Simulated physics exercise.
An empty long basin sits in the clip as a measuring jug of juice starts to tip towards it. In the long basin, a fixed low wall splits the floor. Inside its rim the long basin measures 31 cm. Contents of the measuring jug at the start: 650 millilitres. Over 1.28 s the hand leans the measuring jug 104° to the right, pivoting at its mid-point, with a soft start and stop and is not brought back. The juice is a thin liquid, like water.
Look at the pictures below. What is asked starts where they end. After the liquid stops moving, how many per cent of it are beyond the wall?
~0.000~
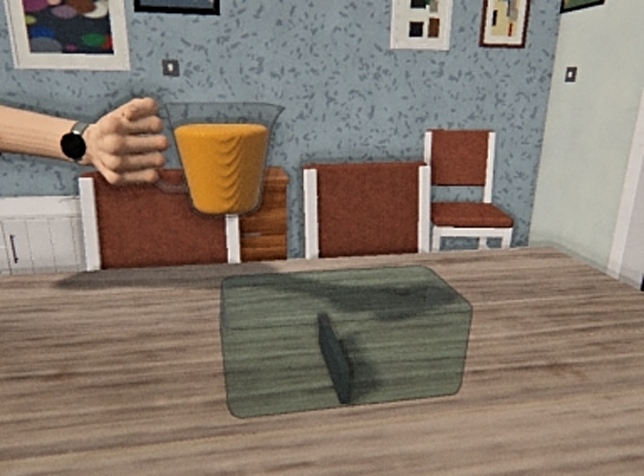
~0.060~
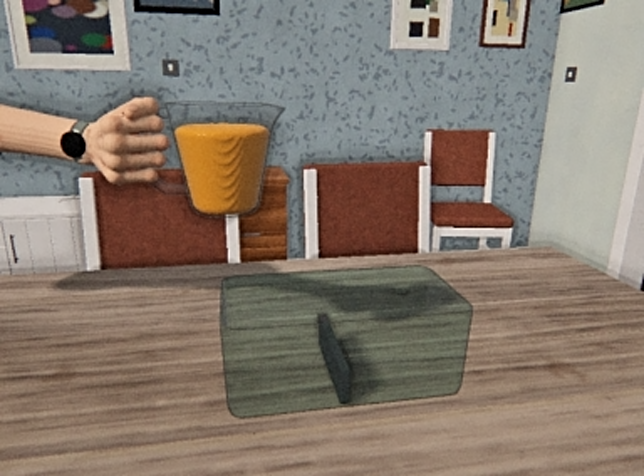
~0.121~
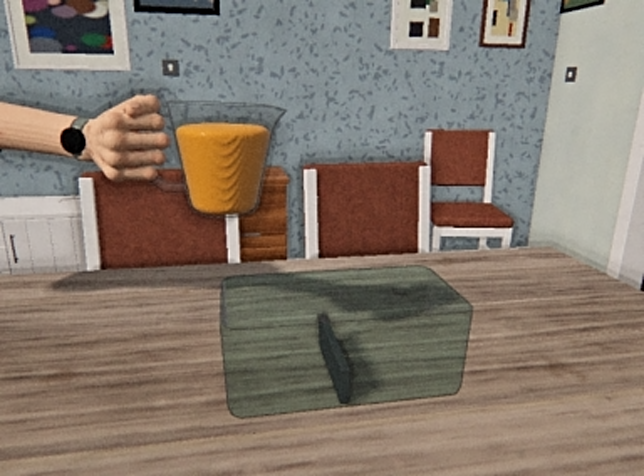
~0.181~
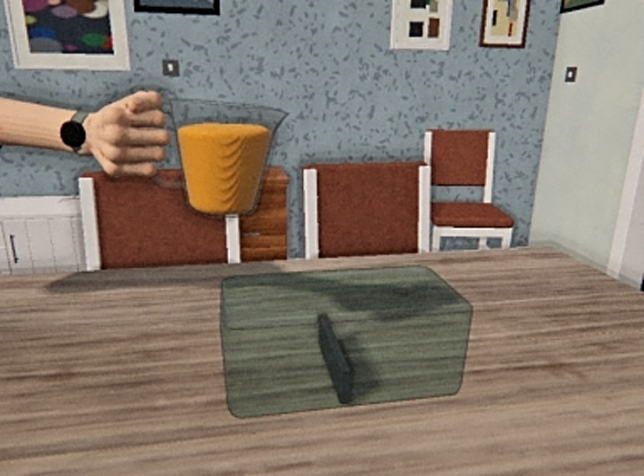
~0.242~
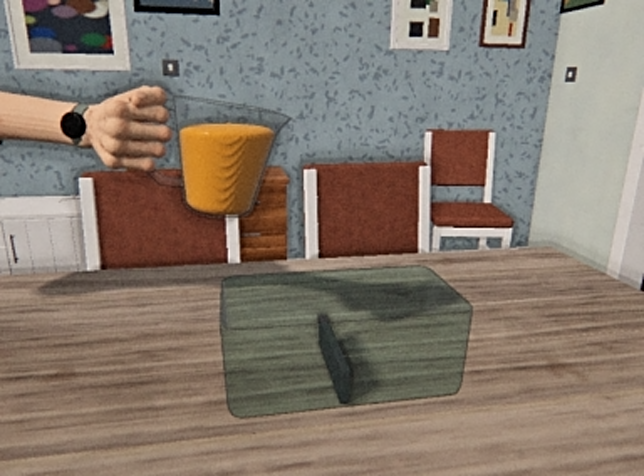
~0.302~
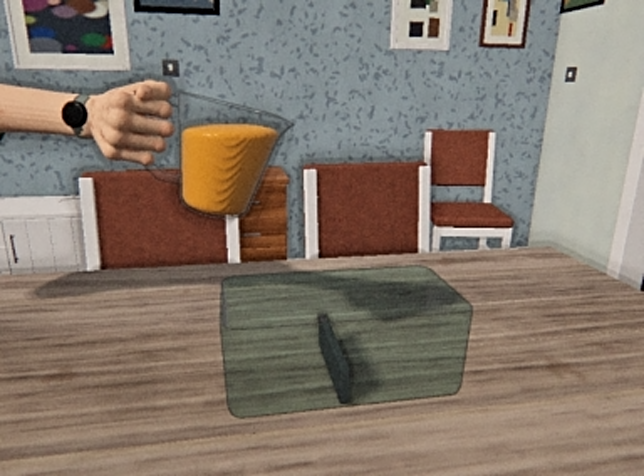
About 80 per cent.
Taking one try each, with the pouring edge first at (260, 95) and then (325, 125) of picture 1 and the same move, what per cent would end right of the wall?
I'd say 40 percent on the first go, 95 percent on the next.
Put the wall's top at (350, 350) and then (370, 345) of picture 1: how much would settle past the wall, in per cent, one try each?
Try 1: 55 %; try 2: 10 %.
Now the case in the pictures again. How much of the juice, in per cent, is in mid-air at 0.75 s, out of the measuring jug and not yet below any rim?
Roughly 20 percent.
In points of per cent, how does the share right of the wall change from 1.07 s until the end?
Net change: A rise of about 24 %.
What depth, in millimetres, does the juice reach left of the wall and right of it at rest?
The left side settles near 6 mm and the right side near 22 mm.
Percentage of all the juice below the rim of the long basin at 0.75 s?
Near 3 in a hundred.
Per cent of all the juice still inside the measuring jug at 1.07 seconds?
18 per cent or thereabouts.
By 0.75 s the tilt is 65° and 77 per cent is still to pour, 0 is left of the wall and 3 right of it.
By 1.07 s the tilt is 97° and 19 per cent is still to pour, 2 is left of the wall and 56 right of it.
By 1.41 s the tilt is 104° and 0 per cent is still to pour, 18 is left of the wall and 80 right of it.
By 1.78 s the tilt is 104° and 0 per cent is still to pour, 19 is left of the wall and 80 right of it.
At rest 19 per cent lies left of the wall, 80 right of it and 1 outside.
